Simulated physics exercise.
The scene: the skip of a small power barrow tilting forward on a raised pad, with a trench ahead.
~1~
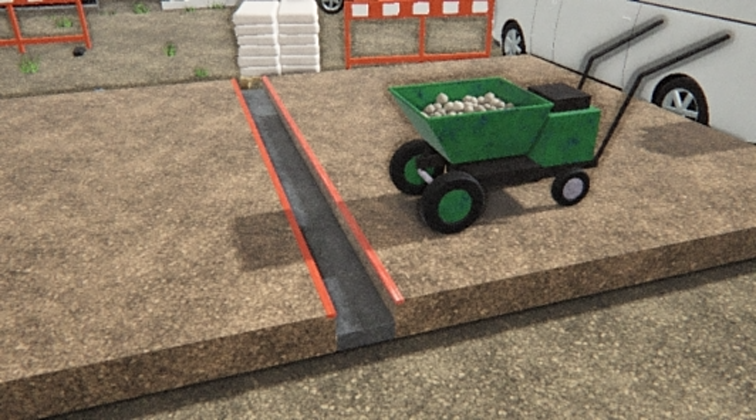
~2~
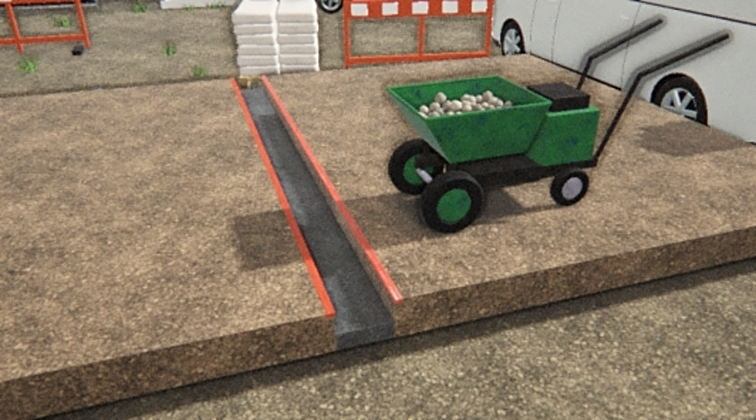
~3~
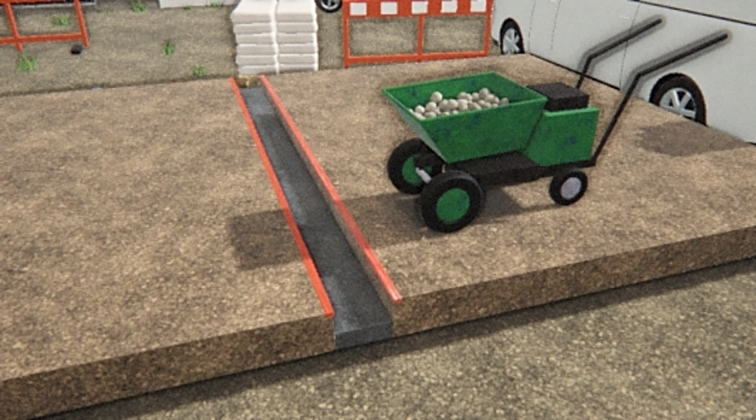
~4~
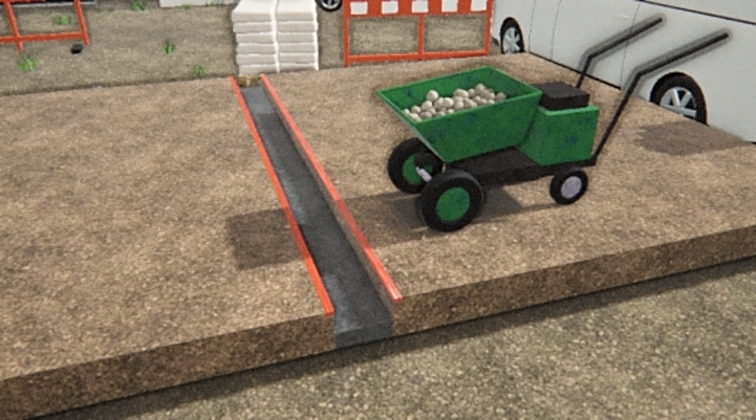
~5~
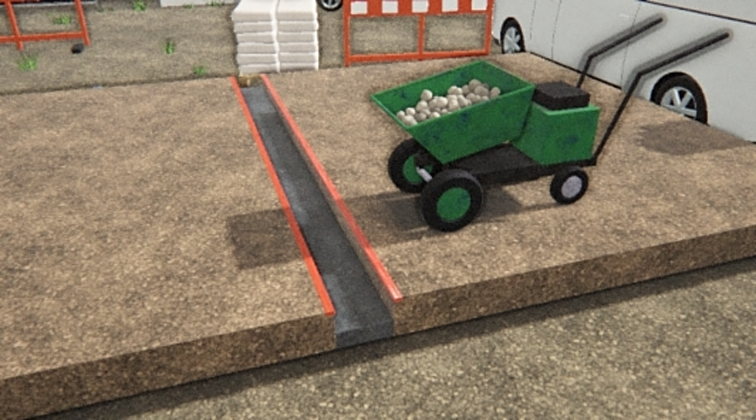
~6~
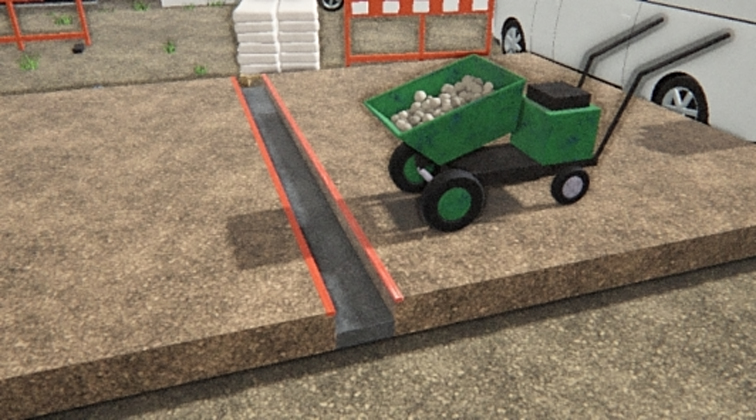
The green skip of a small barrow, loaded with pale stones, tilts forward toward the left.
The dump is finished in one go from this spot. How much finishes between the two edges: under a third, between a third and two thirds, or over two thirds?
The trench ends with more than two thirds of it.
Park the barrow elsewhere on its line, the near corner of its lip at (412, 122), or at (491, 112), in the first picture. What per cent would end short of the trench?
In turn 0 and 50 in a hundred.
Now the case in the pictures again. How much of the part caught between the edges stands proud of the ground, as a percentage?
About 20 per cent.
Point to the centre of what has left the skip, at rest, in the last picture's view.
Near (326, 234).
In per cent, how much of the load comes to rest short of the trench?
It comes to 0 per cent or so.
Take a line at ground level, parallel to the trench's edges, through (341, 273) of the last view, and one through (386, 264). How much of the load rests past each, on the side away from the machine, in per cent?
First some 40, then 90 per cent.
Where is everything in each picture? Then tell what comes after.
In the first frame, lip of the skip at (427, 120), level; top of the load at (469, 111), river pebbles; first edge of the trench at (380, 267); far edge at (317, 279), the trench over half as wide as the skip, and shallow for its width.
In the second frame, lip of the skip at (425, 120), level; top of the load at (467, 110).
In the third frame, lip of the skip at (420, 122), tipped barely; top of the load at (477, 111).
In the fourth frame, lip of the skip at (414, 124), tipped a little; top of the load at (483, 104).
In the fifth frame, lip of the skip at (407, 129), tipped a little; top of the load at (478, 106).
In the sixth frame, lip of the skip at (399, 137), tipped clearly; top of the load at (472, 103); first edge of the trench at (379, 265); far edge at (316, 277).
Soon after the last picture, skip tipped steeply; all in the skip.
A little later, skip tipped steeply; nearly all in the skip; a small part in or heaped over the trench.
Later still, skip tipped right over; about a quarter in the skip; most in or heaped over the trench; a small part beyond it.
By the end, skip tipped right over; a small part in the skip; a stray few short of the trench; most in or heaped over the trench; a small part beyond it.
